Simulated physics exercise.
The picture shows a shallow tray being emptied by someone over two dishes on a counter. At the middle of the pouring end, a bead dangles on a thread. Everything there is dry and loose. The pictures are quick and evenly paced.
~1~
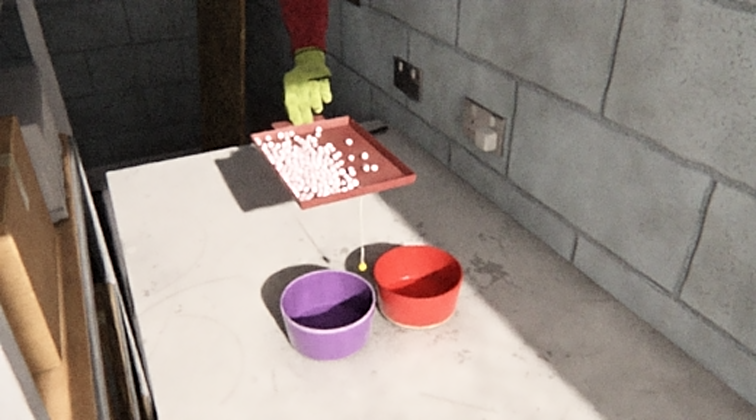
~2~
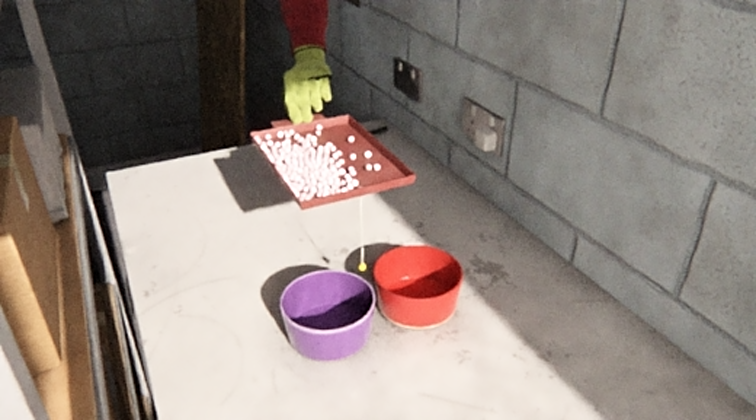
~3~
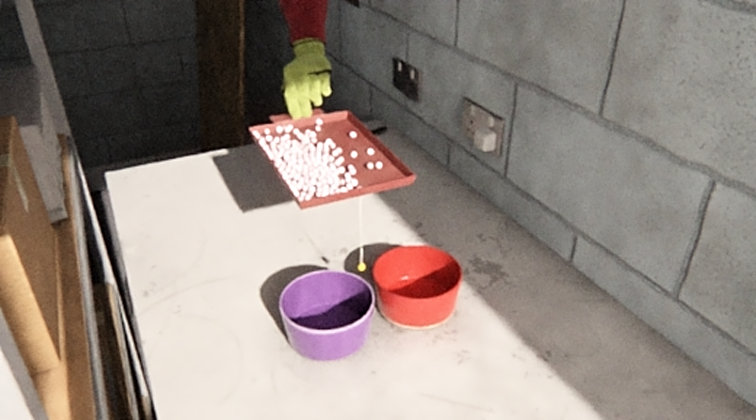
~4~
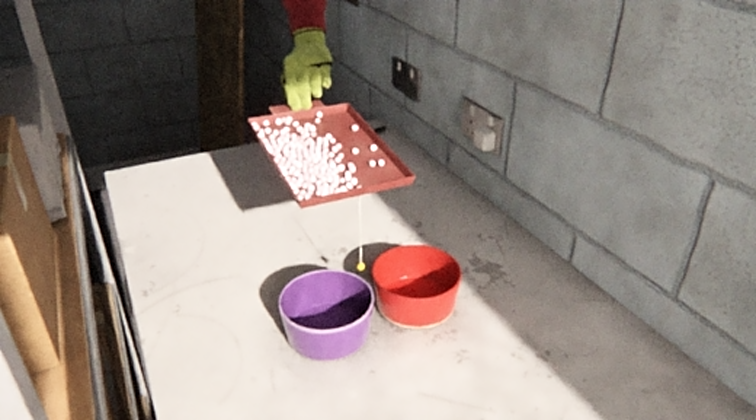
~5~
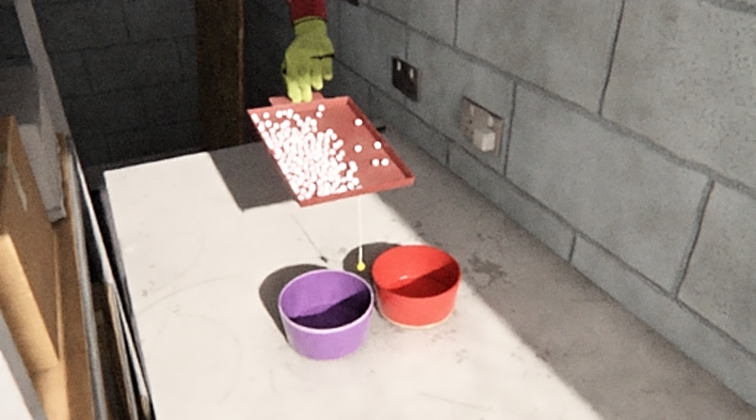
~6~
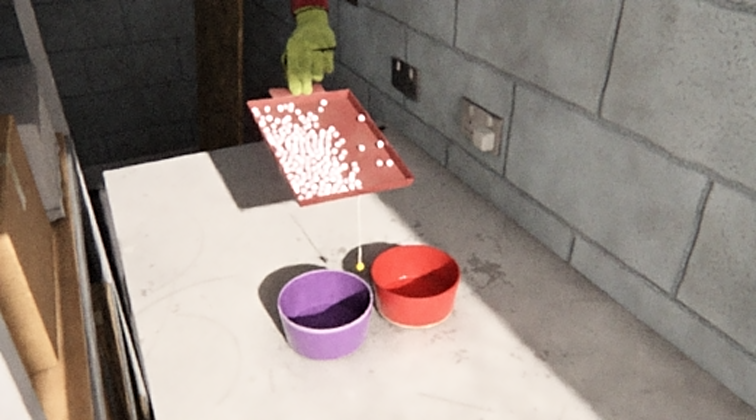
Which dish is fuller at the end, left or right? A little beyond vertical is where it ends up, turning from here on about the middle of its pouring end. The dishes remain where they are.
The right dish.
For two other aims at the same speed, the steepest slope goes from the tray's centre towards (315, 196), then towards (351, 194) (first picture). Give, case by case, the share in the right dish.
About 0 %, then 30 %.
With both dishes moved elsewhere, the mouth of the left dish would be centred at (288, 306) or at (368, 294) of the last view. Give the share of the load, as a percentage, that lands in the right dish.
Around 70 and then 30 per cent.
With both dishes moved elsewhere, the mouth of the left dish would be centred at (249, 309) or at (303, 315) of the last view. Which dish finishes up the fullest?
On the first go the right-side one comes out on top, and on the second go the right-side one.
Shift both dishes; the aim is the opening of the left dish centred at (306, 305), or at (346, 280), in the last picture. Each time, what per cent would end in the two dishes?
Around 90 percent the first time, around 70 percent the second.
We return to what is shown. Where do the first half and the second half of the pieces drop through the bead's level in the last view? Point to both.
Early half (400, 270), late half (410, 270).
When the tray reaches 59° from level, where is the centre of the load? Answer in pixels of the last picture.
Near the pixel (364, 176).
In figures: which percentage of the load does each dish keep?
Final share: Left dish at 20 per cent, right dish at 70 per cent.
Just after the last frame, tray tipped steeply; almost all on the tray; just a few in the left dish; just a few in the right dish; about a tenth in the air.
A moment on, tray tipped right over; just a few on the tray; about a tenth in the left dish; roughly two thirds in the right dish; about a tenth outside both; about a tenth in the air.
Further on, tray tipped past a quarter turn; roughly a quarter in the left dish; the larger part in the right dish; about a tenth outside both.
When it is over, tray tipped past a quarter turn; roughly a quarter in the left dish; the larger part in the right dish; about a tenth outside both.
